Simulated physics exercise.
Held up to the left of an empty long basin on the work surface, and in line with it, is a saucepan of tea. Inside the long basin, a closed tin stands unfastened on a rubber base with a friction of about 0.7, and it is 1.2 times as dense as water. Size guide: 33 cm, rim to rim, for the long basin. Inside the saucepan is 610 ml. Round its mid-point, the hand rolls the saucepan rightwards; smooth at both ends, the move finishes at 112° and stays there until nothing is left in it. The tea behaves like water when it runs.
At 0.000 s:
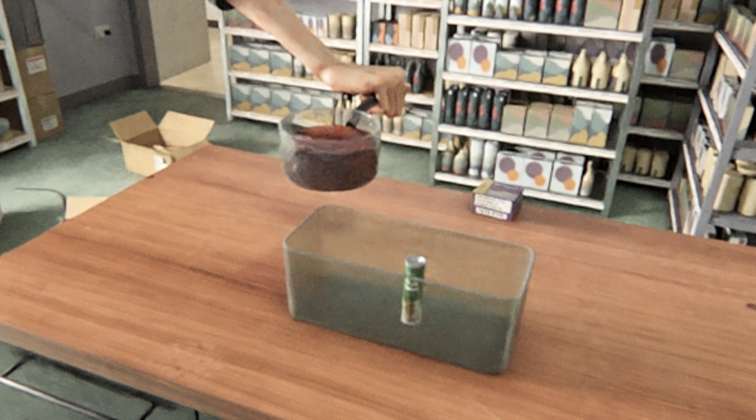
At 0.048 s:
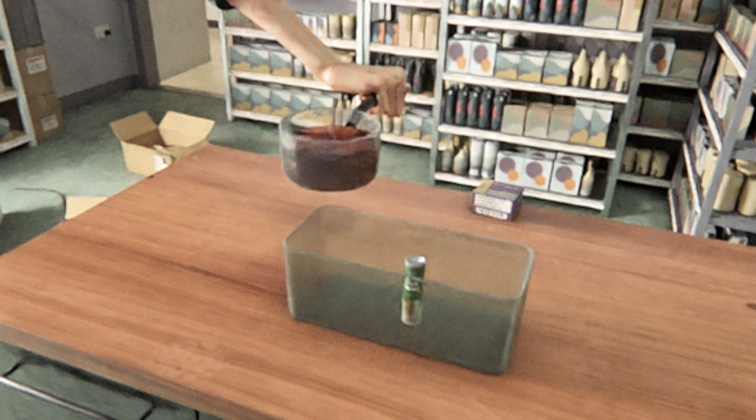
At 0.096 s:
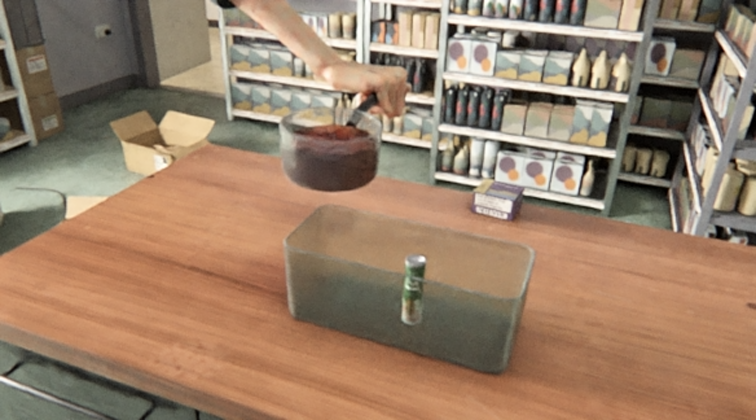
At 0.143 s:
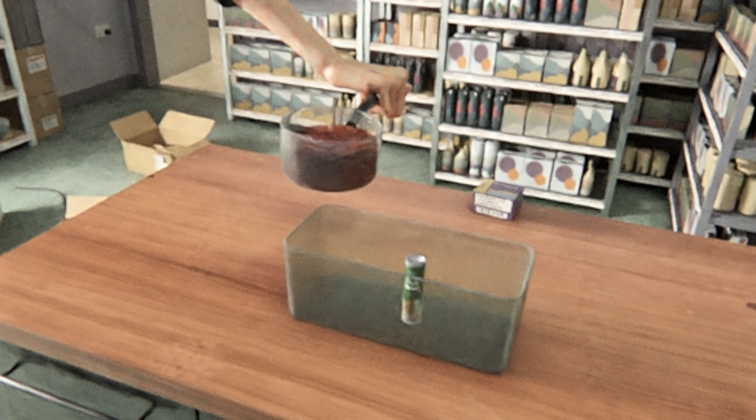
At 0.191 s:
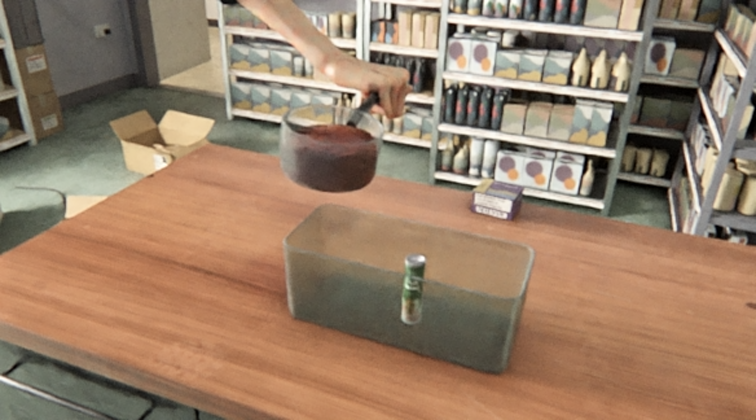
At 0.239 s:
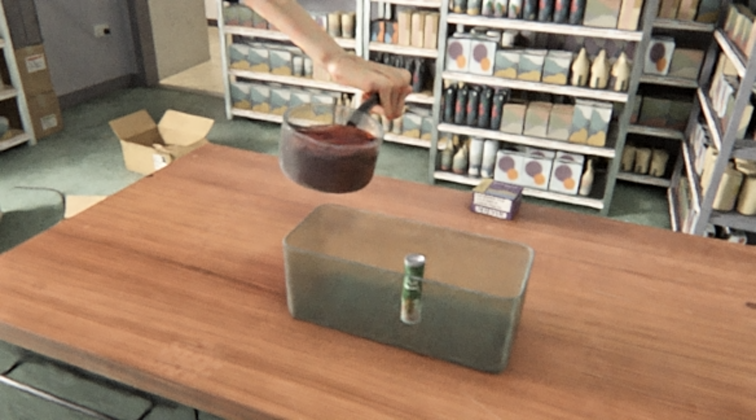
Above a clear basin on a wooden table, a hand slightly tilts a saucepan rightwards.
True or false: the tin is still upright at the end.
True.
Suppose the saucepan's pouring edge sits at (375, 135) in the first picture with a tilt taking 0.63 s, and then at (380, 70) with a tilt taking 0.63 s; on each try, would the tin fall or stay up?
First it goes over; then it falls.
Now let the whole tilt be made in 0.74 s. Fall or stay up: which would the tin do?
Then it tips over.
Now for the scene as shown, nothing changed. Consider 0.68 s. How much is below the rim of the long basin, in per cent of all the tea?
Around 9%.
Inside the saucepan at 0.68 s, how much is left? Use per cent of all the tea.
I reckon about 62 in a hundred is still held.
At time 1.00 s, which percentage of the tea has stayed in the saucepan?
About 10 per cent.
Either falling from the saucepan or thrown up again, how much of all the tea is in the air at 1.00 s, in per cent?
Roughly 10 %.
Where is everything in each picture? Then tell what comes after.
In the first picture, it leans 0°; its right rim is at (377, 133); the tea meets the walls at (291, 132) and (376, 147); the long basin's rim runs from (303, 224) to (528, 275); the tin's top is at (415, 263).
In the second picture, it leans 0°; its right rim is at (377, 133); the tea meets the walls at (291, 132) and (376, 147).
In the third picture, it leans 2°; its right rim is at (378, 134); the tea meets the walls at (291, 131) and (377, 147).
In the fourth picture, it leans 4°; its right rim is at (379, 136); the tea meets the walls at (292, 132) and (377, 147).
In the fifth picture, it leans 7°; its right rim is at (379, 138); the tea meets the walls at (291, 131) and (377, 147).
In the sixth picture, it leans 11°; its right rim is at (380, 142); the tea meets the walls at (291, 131) and (378, 147).
Then, 0.68 s in, the tilt is 67° and 63 per cent is still to pour; the tin stands where it began.
Then, 1.00 s in, the tilt is 104° and 9 per cent is still to pour; the tin stands where it began.
Then, 1.34 s in, the tilt is 112° and 0 per cent is still to pour; the tin stands where it began.
Then, 1.70 s in, the tilt is 112° and 0 per cent is still to pour; the tin stands where it began.
Finally, the tin stands where it began.
